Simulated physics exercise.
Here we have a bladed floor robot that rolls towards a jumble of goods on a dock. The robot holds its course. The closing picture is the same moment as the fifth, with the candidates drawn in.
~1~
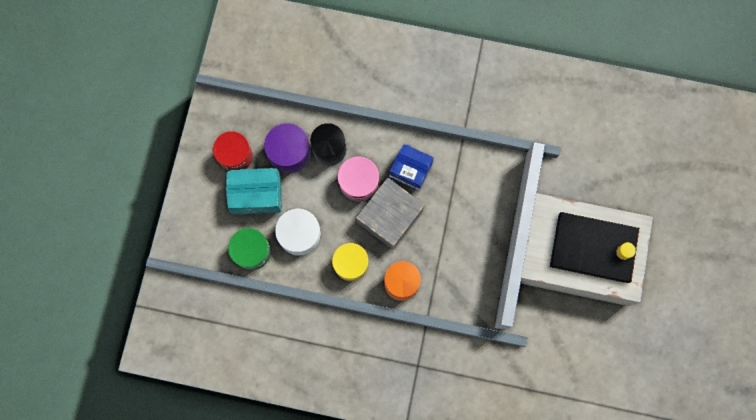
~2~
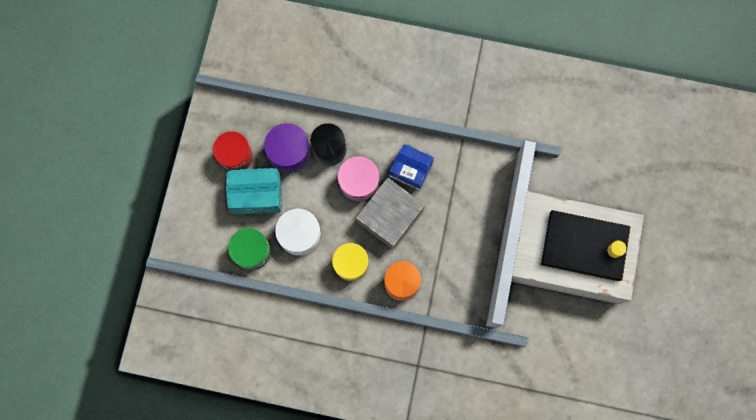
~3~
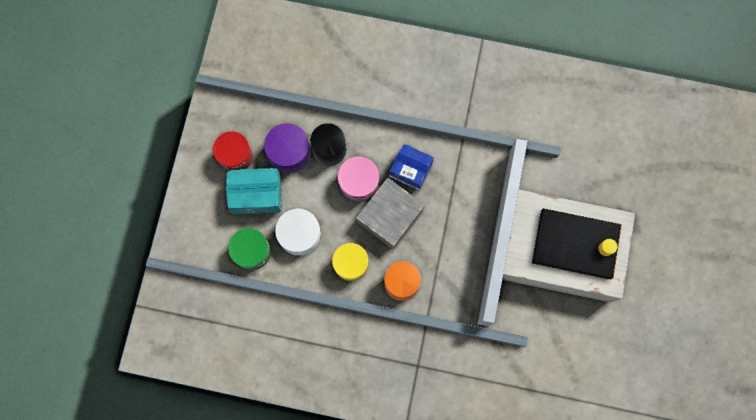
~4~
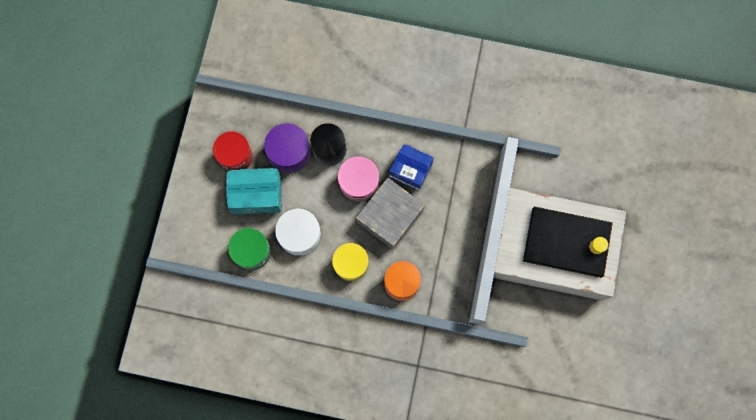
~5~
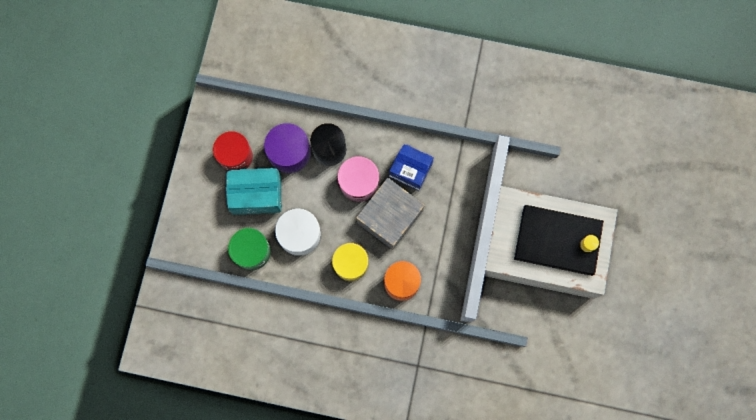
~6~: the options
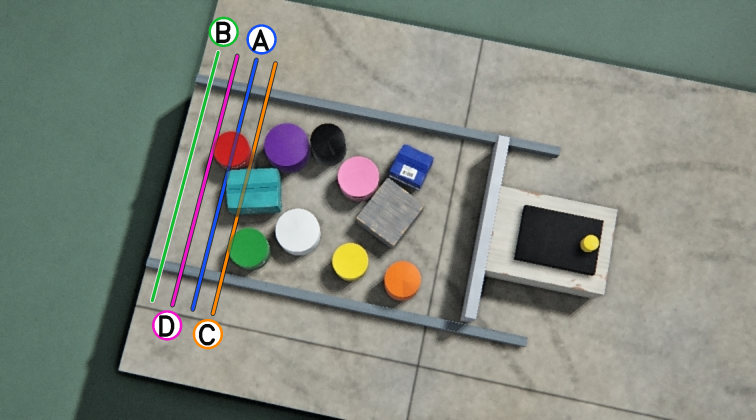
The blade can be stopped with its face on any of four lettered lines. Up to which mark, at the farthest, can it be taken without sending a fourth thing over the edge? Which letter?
As far as mark C.
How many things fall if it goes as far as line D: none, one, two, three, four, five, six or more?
In all, six or more.
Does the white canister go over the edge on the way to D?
Yes.
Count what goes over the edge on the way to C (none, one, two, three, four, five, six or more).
By then, three.
On the marked copy, A at (226, 181); B at (186, 173); C at (245, 185); D at (206, 177).
Taking C. A third of the way, robot (464, 220); orange canister (361, 276); black canister (326, 140).
Two thirds of the way, robot (373, 201); red pail (211, 133); turquoise box (217, 168).
When it is over, robot (307, 188); turquoise box over the edge; red pail over the edge; three fallen.
As for the rest, A drops six; B drops eleven; D drops seven.
